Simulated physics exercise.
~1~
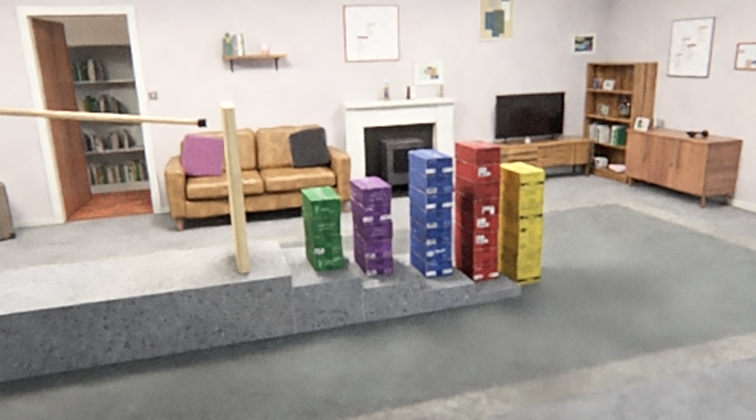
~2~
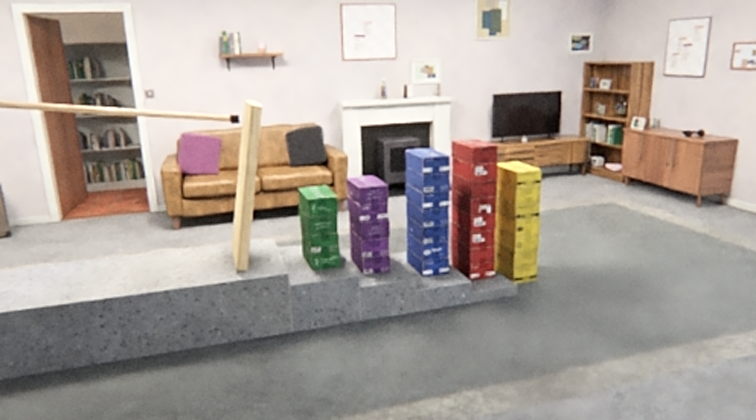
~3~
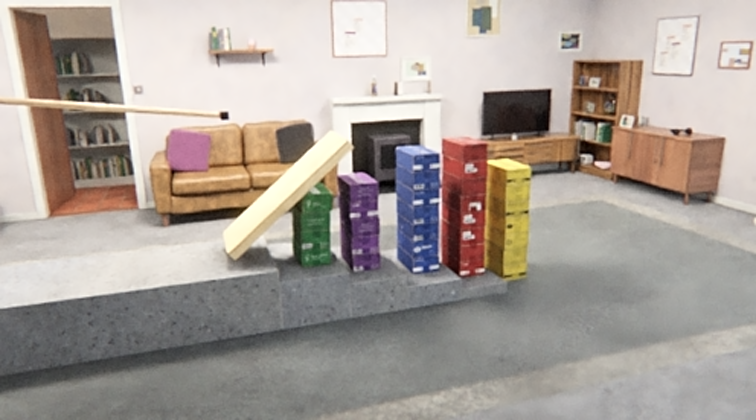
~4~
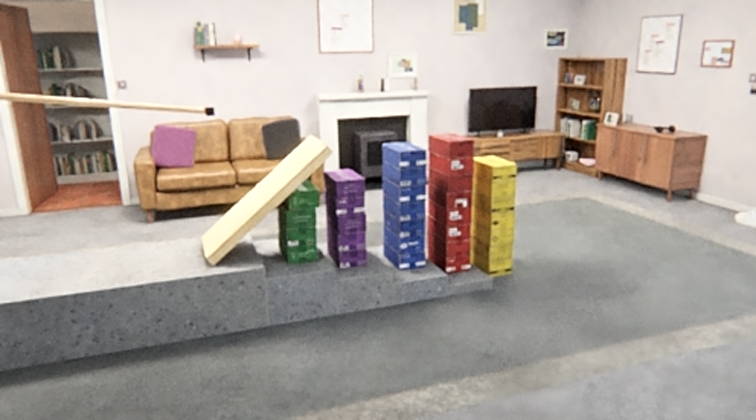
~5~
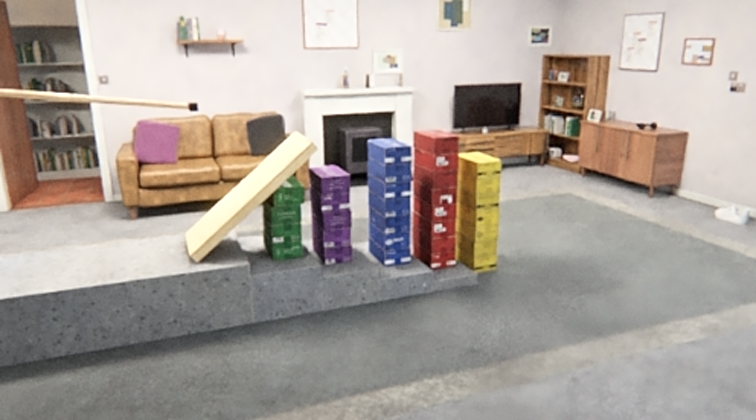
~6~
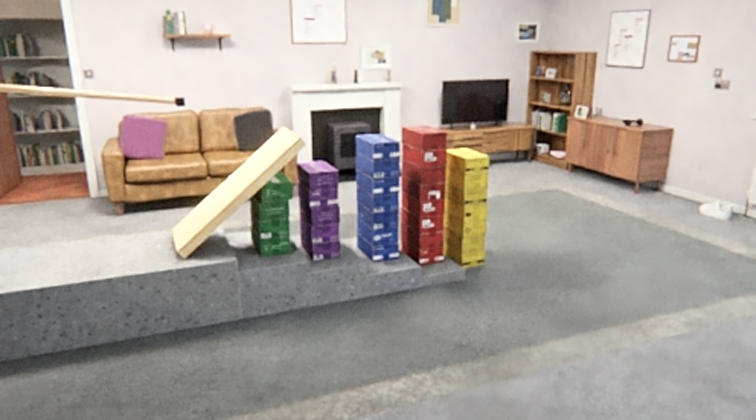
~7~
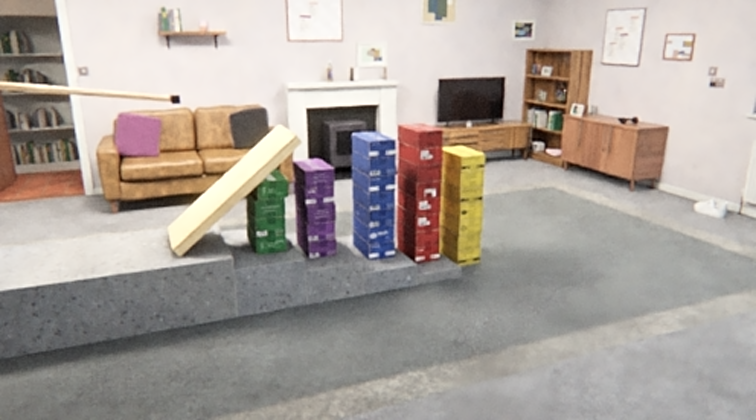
In the video, a pole tips an upright wooden board to the right on a stepped grey platform, and it falls against the green stack of boxes and stays leaning there, while the purple, blue, red and yellow stacks remain standing as the view pans slightly right.
